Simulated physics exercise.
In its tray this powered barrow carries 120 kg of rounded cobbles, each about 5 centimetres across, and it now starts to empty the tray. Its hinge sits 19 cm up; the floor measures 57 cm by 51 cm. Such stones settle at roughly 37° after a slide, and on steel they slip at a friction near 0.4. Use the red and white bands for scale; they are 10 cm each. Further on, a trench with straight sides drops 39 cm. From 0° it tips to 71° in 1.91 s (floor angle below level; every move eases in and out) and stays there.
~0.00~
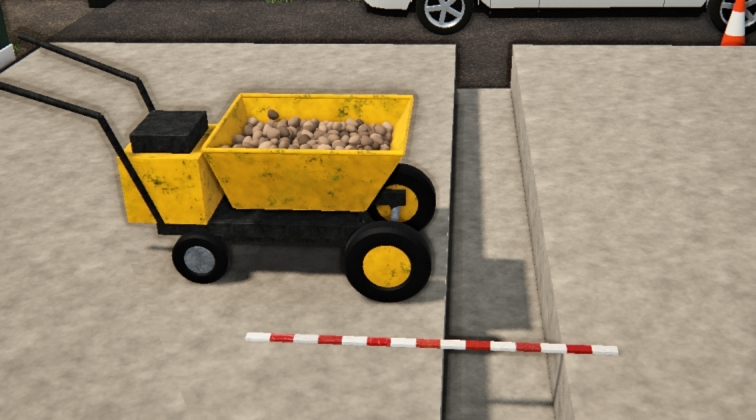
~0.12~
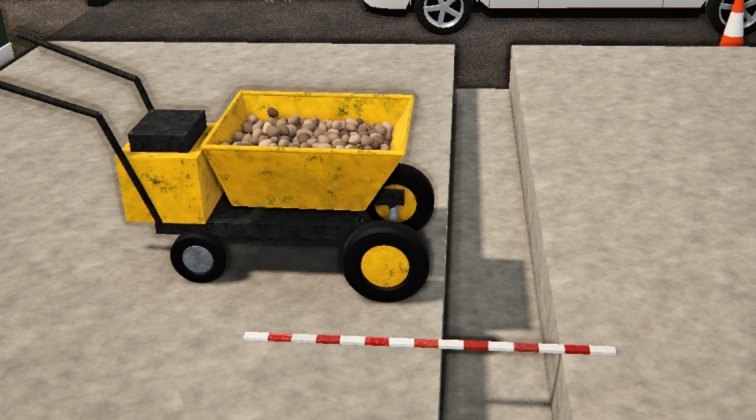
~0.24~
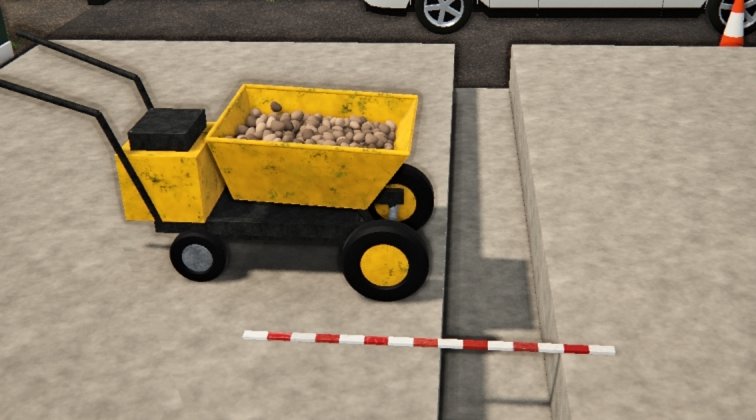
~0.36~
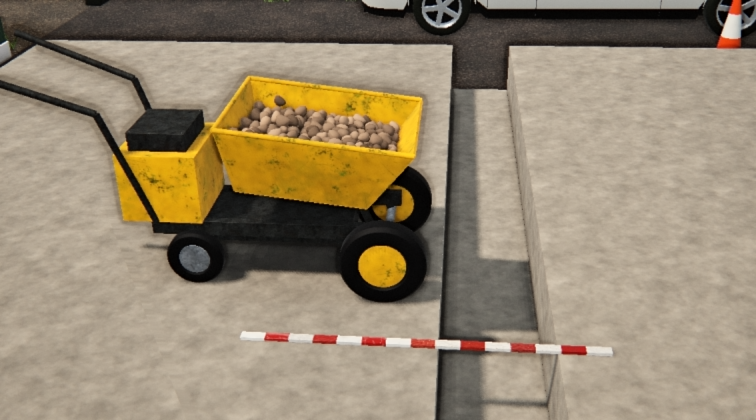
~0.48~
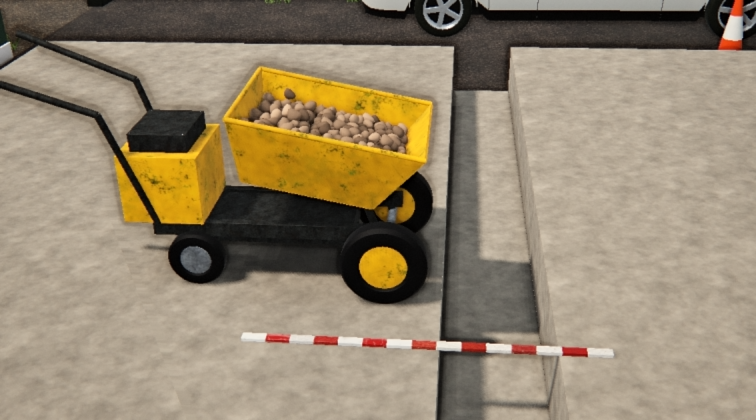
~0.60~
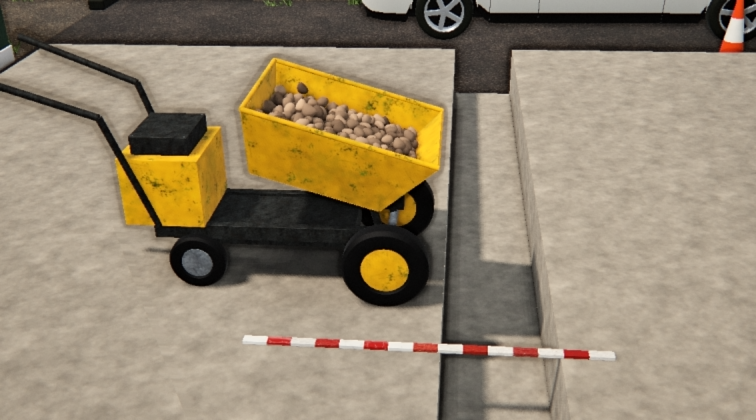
A yellow powered barrow with black handles at the left and a tray of brown rounded cobbles stands on pale concrete beside a straight-sided trench, seen from above and to one side. A red-and-white striped pole lies across the trench in front, with a white vehicle and an orange cone behind. The tray, level at first, tilts steadily toward the right, its rear rising off the chassis, while the cobbles shift slightly inside.
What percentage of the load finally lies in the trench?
About 67 per cent.
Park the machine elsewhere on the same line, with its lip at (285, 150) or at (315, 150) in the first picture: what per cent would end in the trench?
First place roughly 65%, second roughly 95%.
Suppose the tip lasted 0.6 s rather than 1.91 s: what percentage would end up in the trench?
In that case some 35 per cent.
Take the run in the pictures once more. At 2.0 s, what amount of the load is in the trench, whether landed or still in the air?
I'd say near 20 per cent at that time.
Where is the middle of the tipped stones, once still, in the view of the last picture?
Roughly at pixel (526, 328).
After 1.4 s the floor is at 60°; 99 % in the tray, 1 % in the trench; the foremost stones are at (512, 210).
After 2.0 s the floor is at 71°; 64 % in the tray, 20 % in the trench, 15 % past the trench; the foremost stones are at (622, 289).
After 2.4 s the floor is at 71°; 38 % in the tray, 33 % in the trench, 28 % past the trench; the foremost stones are at (683, 280).
After 4.3 s the floor is at 71°; 6 % in the tray, 67 % in the trench, 27 % past the trench; the foremost stones are at (721, 281).
